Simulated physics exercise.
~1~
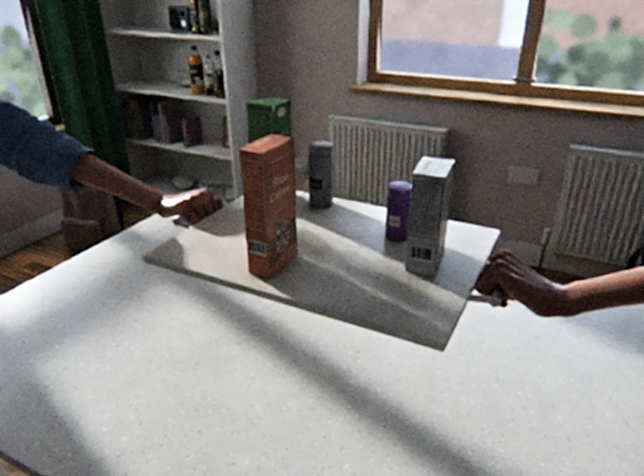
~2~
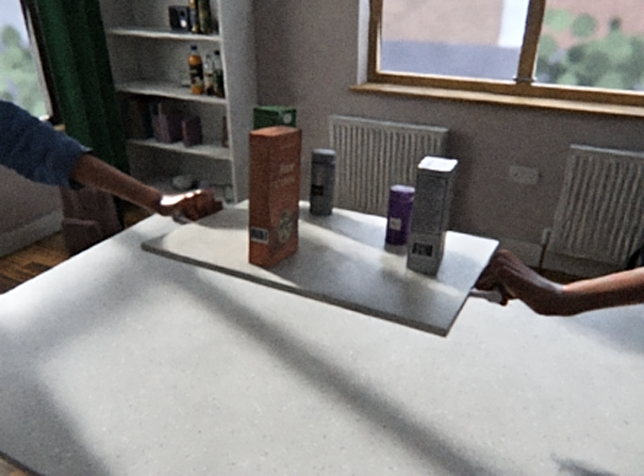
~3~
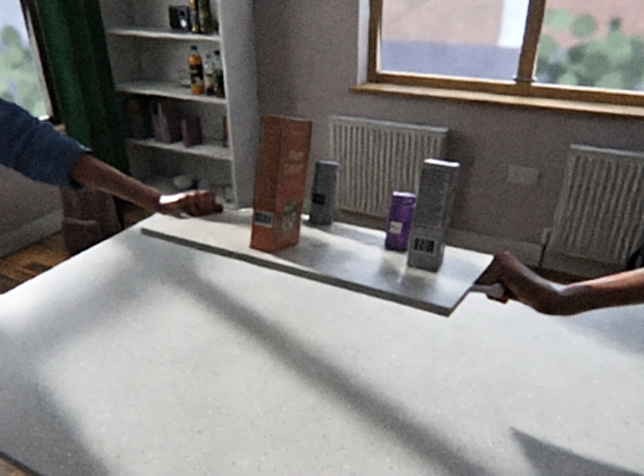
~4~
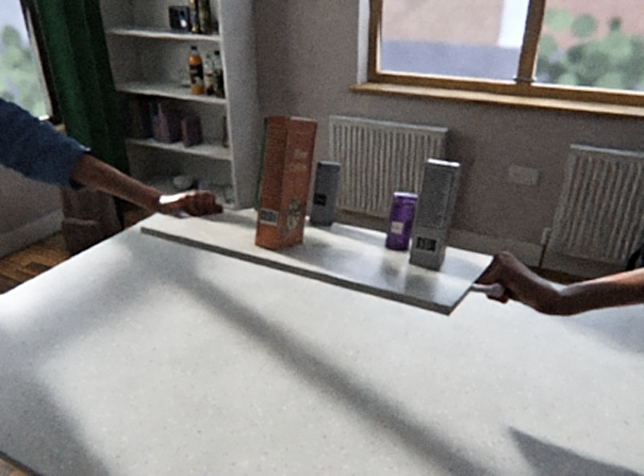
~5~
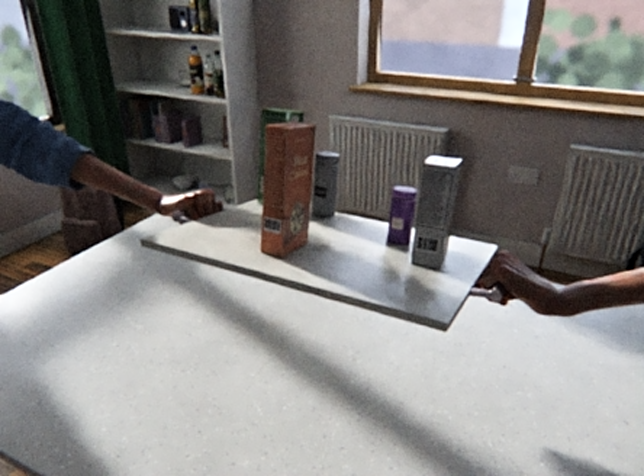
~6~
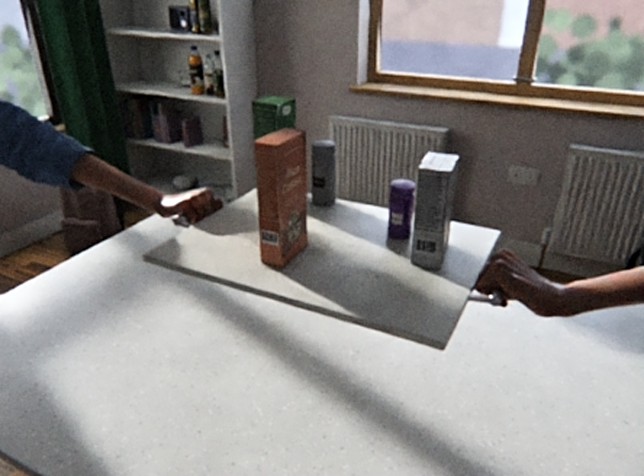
Two hands tipping a rimless tray of packets and shakers away from the viewer, then levelling it with all five items still standing.
